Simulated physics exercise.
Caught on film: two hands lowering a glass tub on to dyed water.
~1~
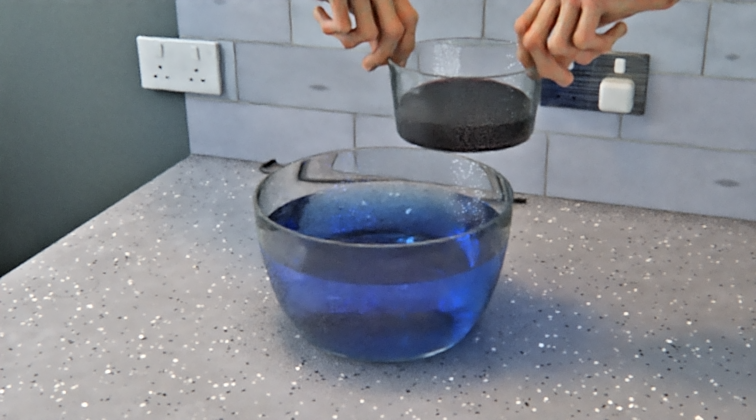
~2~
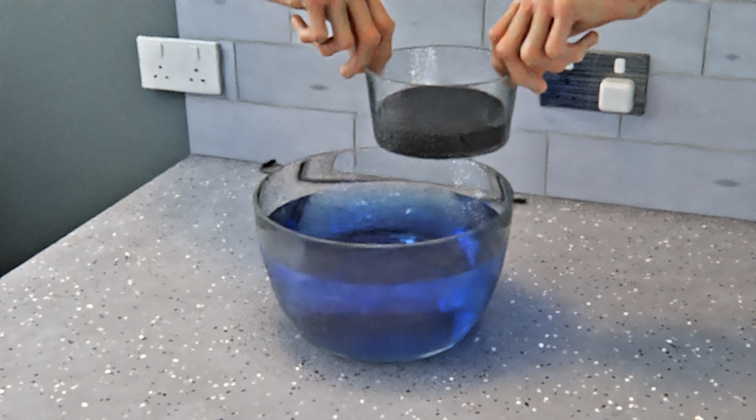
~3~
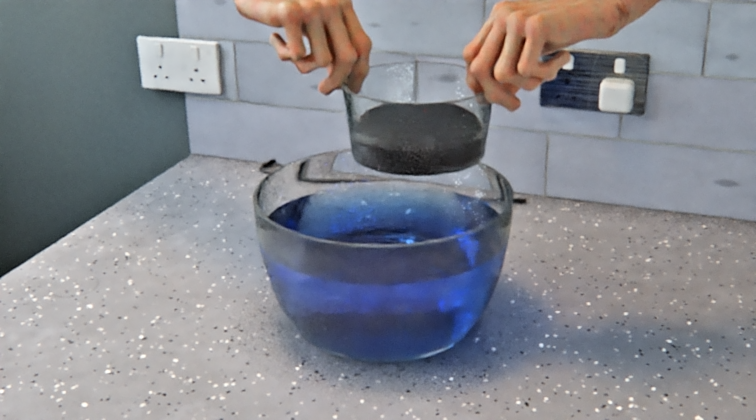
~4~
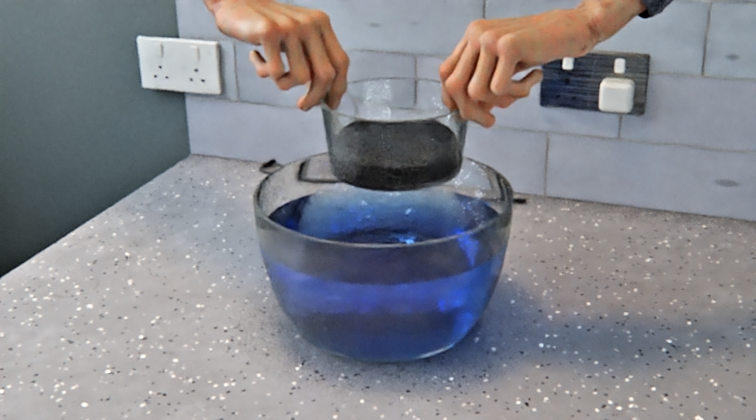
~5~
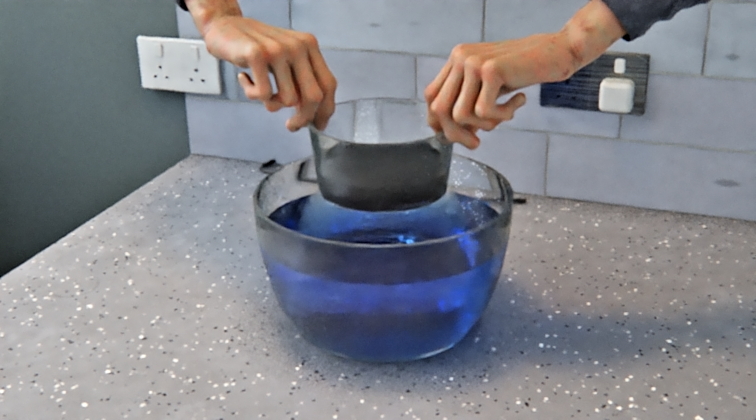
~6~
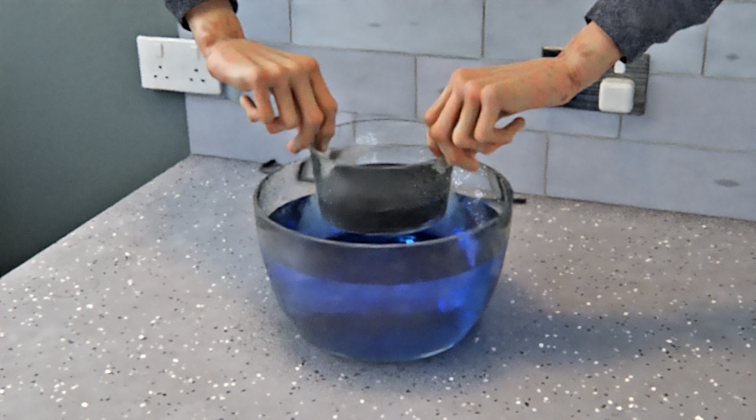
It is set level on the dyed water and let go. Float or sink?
The tub stays afloat.
A moment on, the tub dips into the dyed water.
Further on, it bobs and steadies.
When it is over, the tub floats with a third of its side showing.
